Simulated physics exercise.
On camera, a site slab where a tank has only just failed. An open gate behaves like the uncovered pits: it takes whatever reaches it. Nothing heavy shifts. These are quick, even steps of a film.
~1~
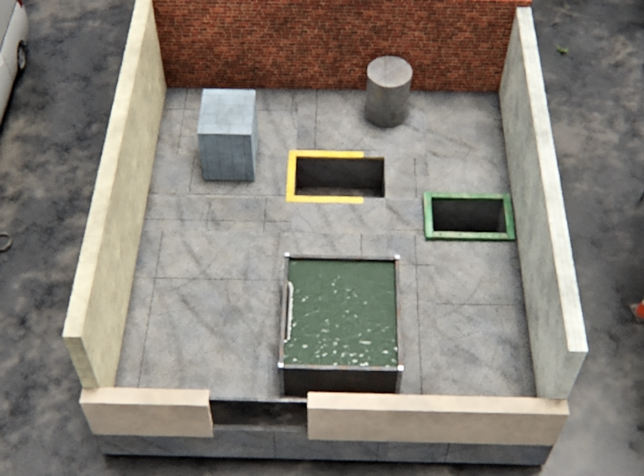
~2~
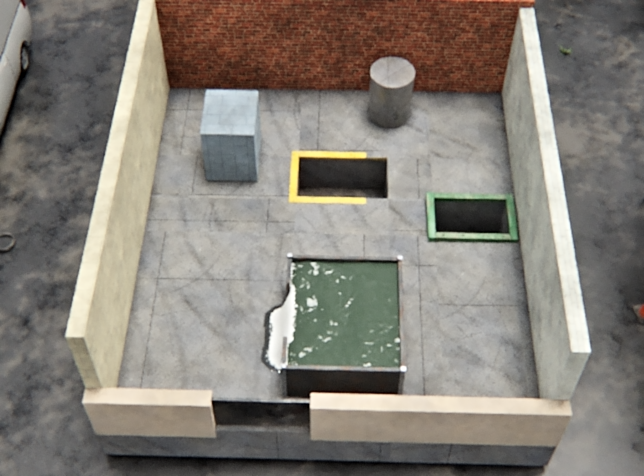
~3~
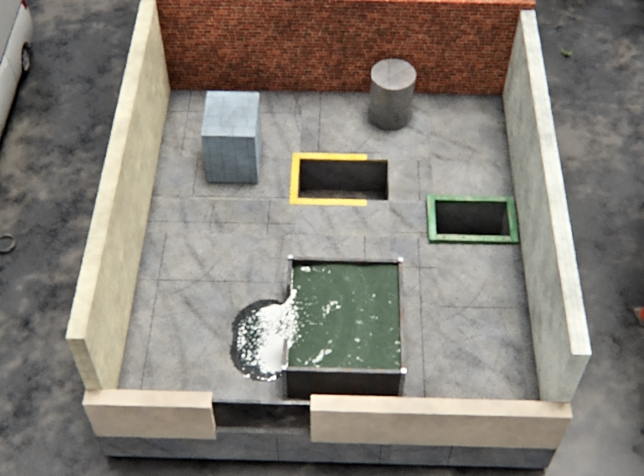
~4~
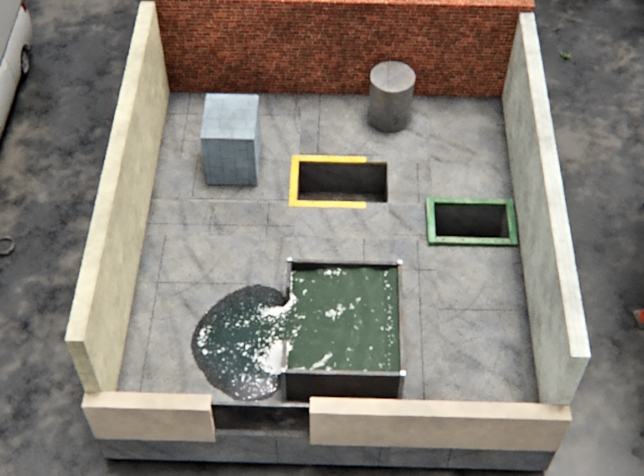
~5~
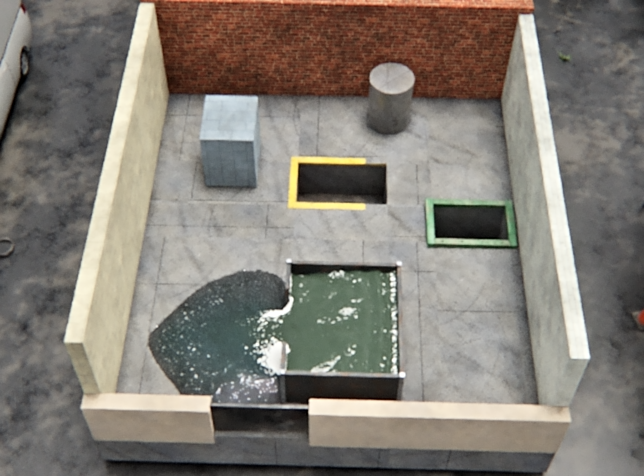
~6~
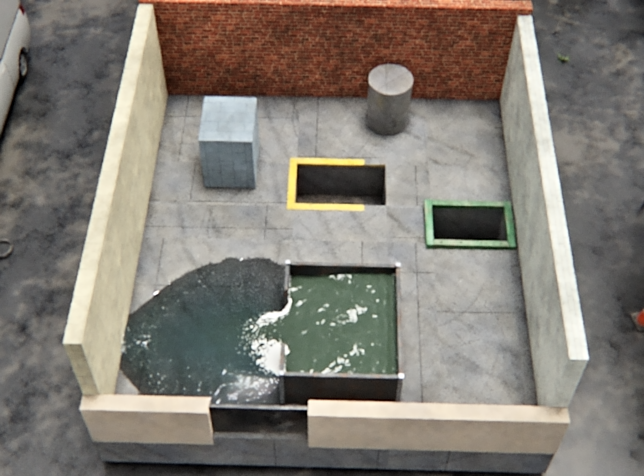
A square tank of dark green water bursts open on its left side and spills foaming water onto a grey paved slab, seen from high above. Low cream walls, a red brick back wall and a front gap enclose it, with a grey block, a cylinder and yellow- and green-rimmed pits behind. The dark puddle spreads leftward and backward towards the left wall as the tank's level drops.
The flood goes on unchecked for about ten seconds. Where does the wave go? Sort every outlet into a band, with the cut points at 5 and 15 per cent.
Final shares: The gate under 5 %; the green pit under 5 %; the yellow pit over 15 %.
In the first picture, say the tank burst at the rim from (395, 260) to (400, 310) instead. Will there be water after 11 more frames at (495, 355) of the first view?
My call: Swamped.
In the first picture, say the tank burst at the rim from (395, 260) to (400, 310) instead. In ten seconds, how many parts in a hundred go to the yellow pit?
Yellow takes 4 in a hundred.
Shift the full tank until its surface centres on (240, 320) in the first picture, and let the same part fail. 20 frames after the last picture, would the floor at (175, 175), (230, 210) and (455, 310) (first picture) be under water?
Okay, first one got wet, second one got wet, last one high and dry.
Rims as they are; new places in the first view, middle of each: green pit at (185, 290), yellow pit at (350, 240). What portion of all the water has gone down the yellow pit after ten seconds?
The yellow pit takes 2 per cent.
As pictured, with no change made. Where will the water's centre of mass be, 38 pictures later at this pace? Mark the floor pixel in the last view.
Around pixel (249, 262) of the last picture.
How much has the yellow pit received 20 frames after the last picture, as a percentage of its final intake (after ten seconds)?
Around 0 percent.
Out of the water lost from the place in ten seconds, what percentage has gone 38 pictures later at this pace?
It should be close to 25 percent by then.
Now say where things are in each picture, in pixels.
In the first frame, the water tank at (341, 313) is whole and still.
In the second frame, water pours out at (290, 328) and has run to (278, 310).
In the third frame, water pours out at (290, 332) and has run to (248, 311).
In the fourth frame, water pours out at (289, 334) and has run to (200, 329).
In the fifth frame, the front is at (157, 336), out from the gap at (289, 336).
In the sixth frame, the front is at (128, 323), out from the gap at (287, 337).
A moment on, water covers 20 % of the floor; the gate 0 %, the green pit 0 %, the yellow pit 0 %.
Next, water covers 25 % of the floor; the gate 0 %, the green pit 0 %, the yellow pit 0 %.
Then, water covers 35 % of the floor; the gate 0 %, the green pit 0 %, the yellow pit 0 %.
Later, water covers 65 % of the floor; the gate 0 %, the green pit 0 %, the yellow pit 4 %.
In the end, water covers 95 % of the floor; the gate 0 %, the green pit 0 %, the yellow pit 17 %.
